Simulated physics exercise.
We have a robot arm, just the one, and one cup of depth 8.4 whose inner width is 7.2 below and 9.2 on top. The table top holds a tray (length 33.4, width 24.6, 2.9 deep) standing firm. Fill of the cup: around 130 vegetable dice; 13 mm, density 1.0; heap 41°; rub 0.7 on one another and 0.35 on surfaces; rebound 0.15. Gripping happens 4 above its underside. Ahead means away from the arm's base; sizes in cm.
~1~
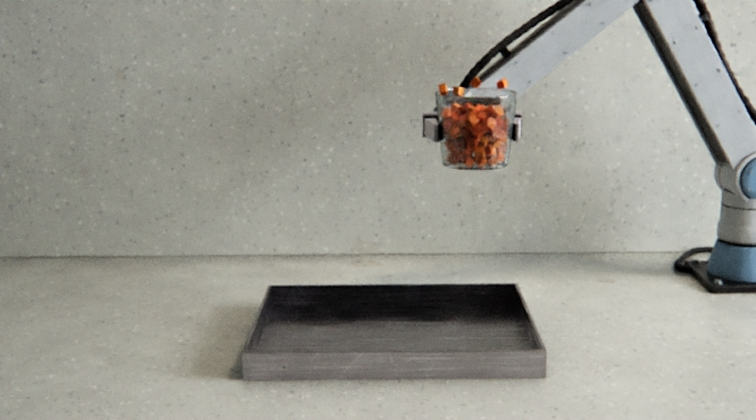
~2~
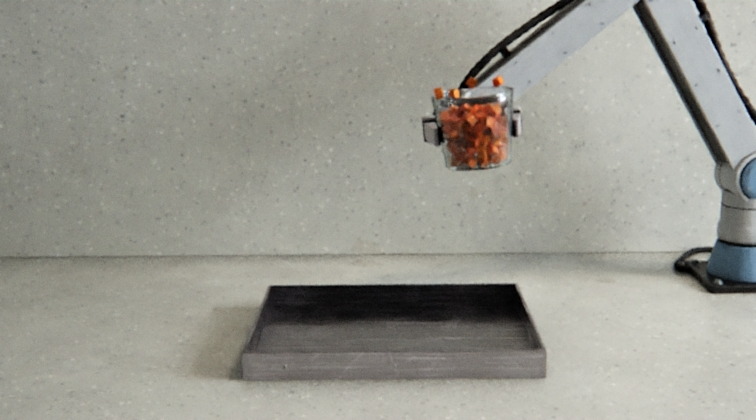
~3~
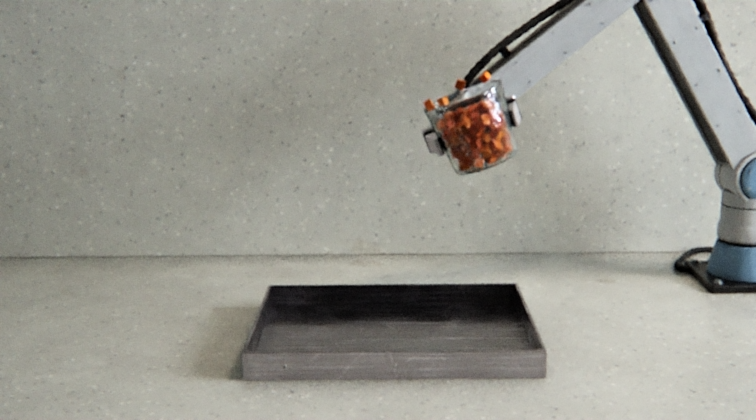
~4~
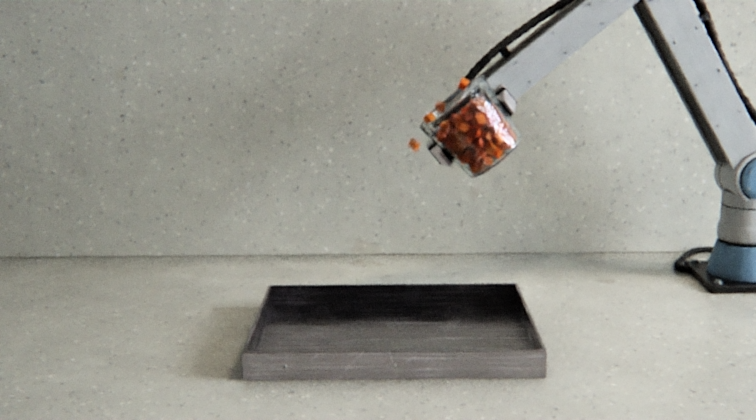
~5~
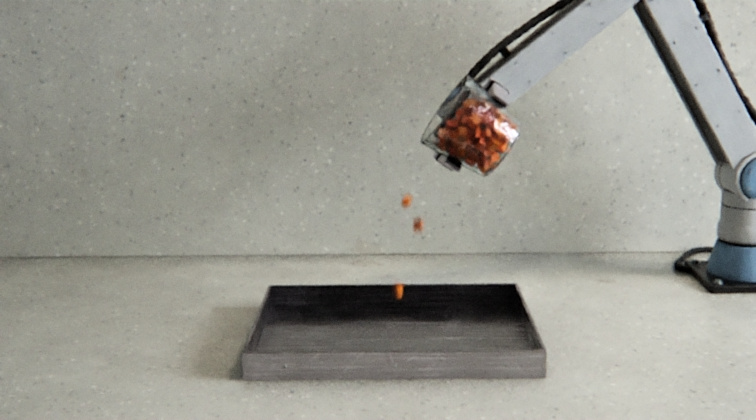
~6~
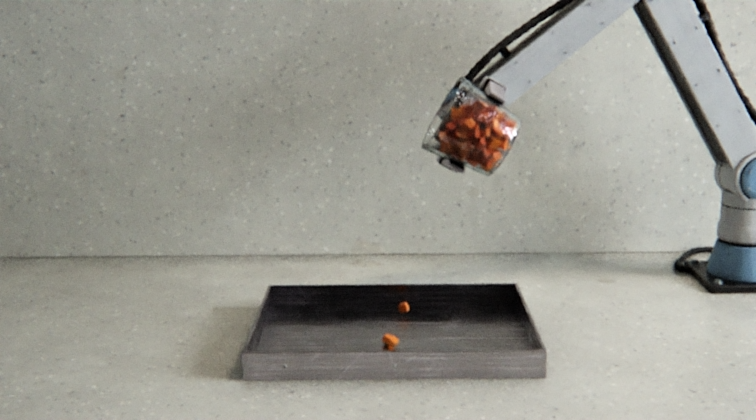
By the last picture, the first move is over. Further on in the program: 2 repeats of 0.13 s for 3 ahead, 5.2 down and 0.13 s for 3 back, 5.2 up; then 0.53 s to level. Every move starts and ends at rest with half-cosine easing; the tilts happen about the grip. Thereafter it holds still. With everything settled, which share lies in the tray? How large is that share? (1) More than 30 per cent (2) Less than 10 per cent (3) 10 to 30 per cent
Less than 10 per cent (2).
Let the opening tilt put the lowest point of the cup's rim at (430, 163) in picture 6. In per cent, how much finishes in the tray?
Close to 25 in a hundred.
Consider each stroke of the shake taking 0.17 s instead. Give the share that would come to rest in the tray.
Around 0 percent.
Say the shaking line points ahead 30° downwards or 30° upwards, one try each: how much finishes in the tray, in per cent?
You'd get about 15 per cent with the first setting and about 80 per cent with the second.
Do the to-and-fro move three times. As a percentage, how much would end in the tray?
My guess is near 5 per cent.
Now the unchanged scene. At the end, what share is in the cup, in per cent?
95 percent.
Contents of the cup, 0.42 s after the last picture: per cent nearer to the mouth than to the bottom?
I'd guess about 45 percent of it.
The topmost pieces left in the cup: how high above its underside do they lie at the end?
I'd put it at close to 8.0 centimetres.
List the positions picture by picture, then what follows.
The first picture shows the cup middle at (476, 130), level; upper third of the load around (474, 119), from x 445 to 505, top at y 80; 128 in the cup.
The second picture shows the cup middle at (476, 130), tilted 6° forward; upper third of the load around (473, 119), from x 440 to 505, top at y 80.
The third picture shows the cup middle at (475, 130), tilted 21° forward; upper third of the load around (479, 119), from x 430 to 510, top at y 75.
The fourth picture shows the cup middle at (475, 130), tilted 39° forward; upper third of the load around (480, 119), from x 415 to 510, top at y 85; 126 in the cup, 2 in flight or on a rim.
The fifth picture shows the cup middle at (474, 131), tilted 54° forward; upper third of the load around (482, 118), from x 400 to 510, top at y 105; 125 in the cup, 1 in the tray, 2 in flight or on a rim.
The sixth picture shows the cup middle at (474, 131), tilted 60° forward; upper third of the load around (482, 118), from x 390 to 510, top at y 105; 125 in the cup, 3 in the tray.
Then, 0.42 s on, tilted 60° forward, highest piece 24 above the table; 124 in the cup, 3 in the tray, 1 in flight or on a rim.
Then, 0.84 s on, tilted 20° forward, highest piece 29 above the table; 122 in the cup, 6 in the tray.
Then, 1.25 s on, level, highest piece 30 above the table; 122 in the cup, 6 in the tray.
Then, 2.30 s on, level, highest piece 30 above the table; 122 in the cup, 6 in the tray.
In the end, 122 in the cup, 6 in the tray. That is 5 % in the tray.
